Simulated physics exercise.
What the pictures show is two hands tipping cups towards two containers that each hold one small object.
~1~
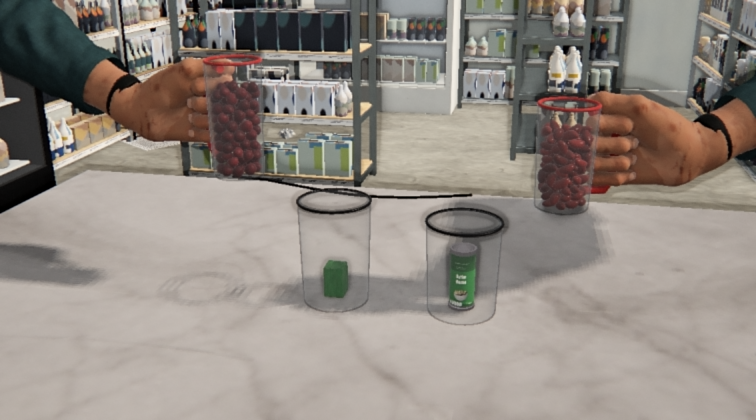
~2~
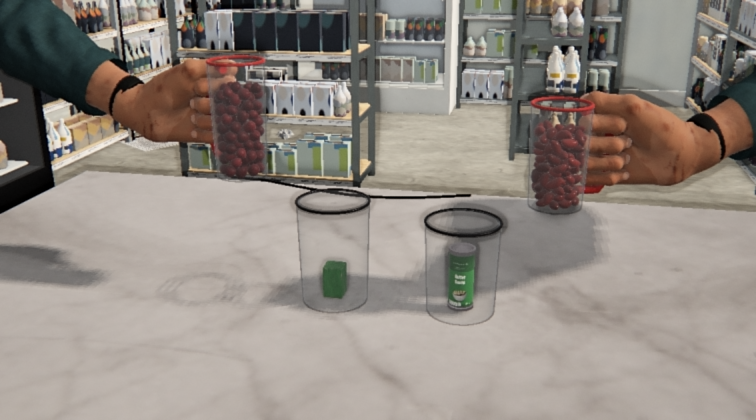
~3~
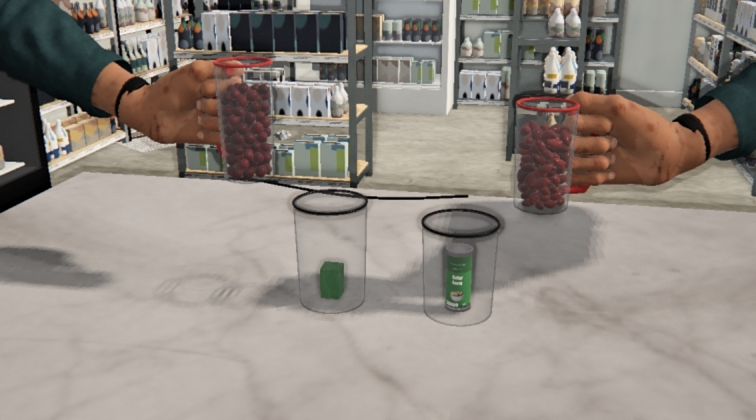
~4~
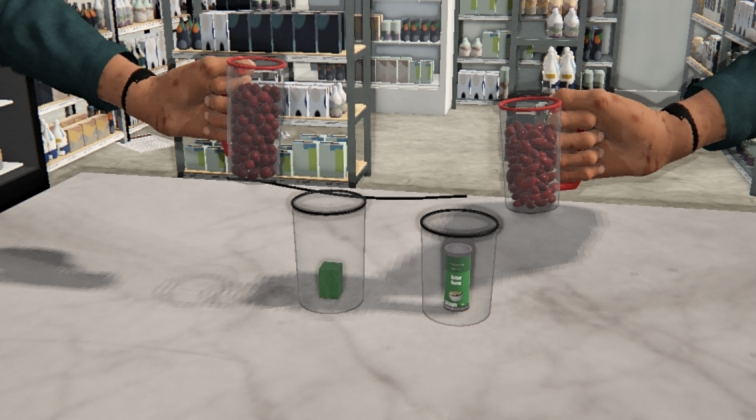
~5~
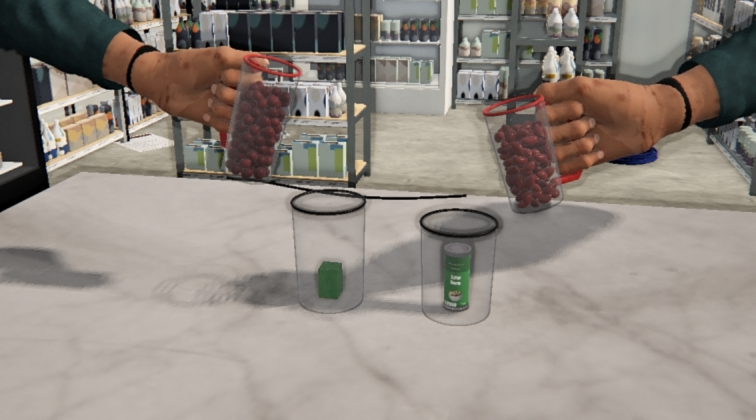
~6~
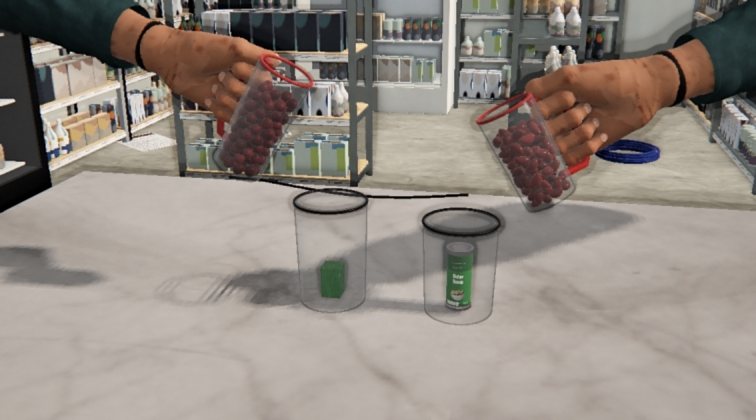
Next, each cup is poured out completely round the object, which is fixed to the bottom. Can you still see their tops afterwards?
In order: The left object will get fully engulfed; the right object will jut up past the level.
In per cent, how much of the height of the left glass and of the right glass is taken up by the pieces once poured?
The left one comes to around 60, the right one to 60.
Then, 0.50 s after the last picture, left glass empty, all of its cupful still in the cup; right glass empty, all of its cupful still in the cup.
Then, 0.95 s after the last picture, left glass nearly empty, most of its cupful still in the cup; right glass nearly empty, most of its cupful still in the cup.
Then, 1.32 s after the last picture, left glass half full, none of its cupful still in the cup; right glass a third full, none of its cupful still in the cup.
At rest, left glass two thirds full (surface near (332, 239)), nothing beside it; right glass half full (surface near (460, 258)), nothing beside it; the left thing is covered; the right thing is still showing.
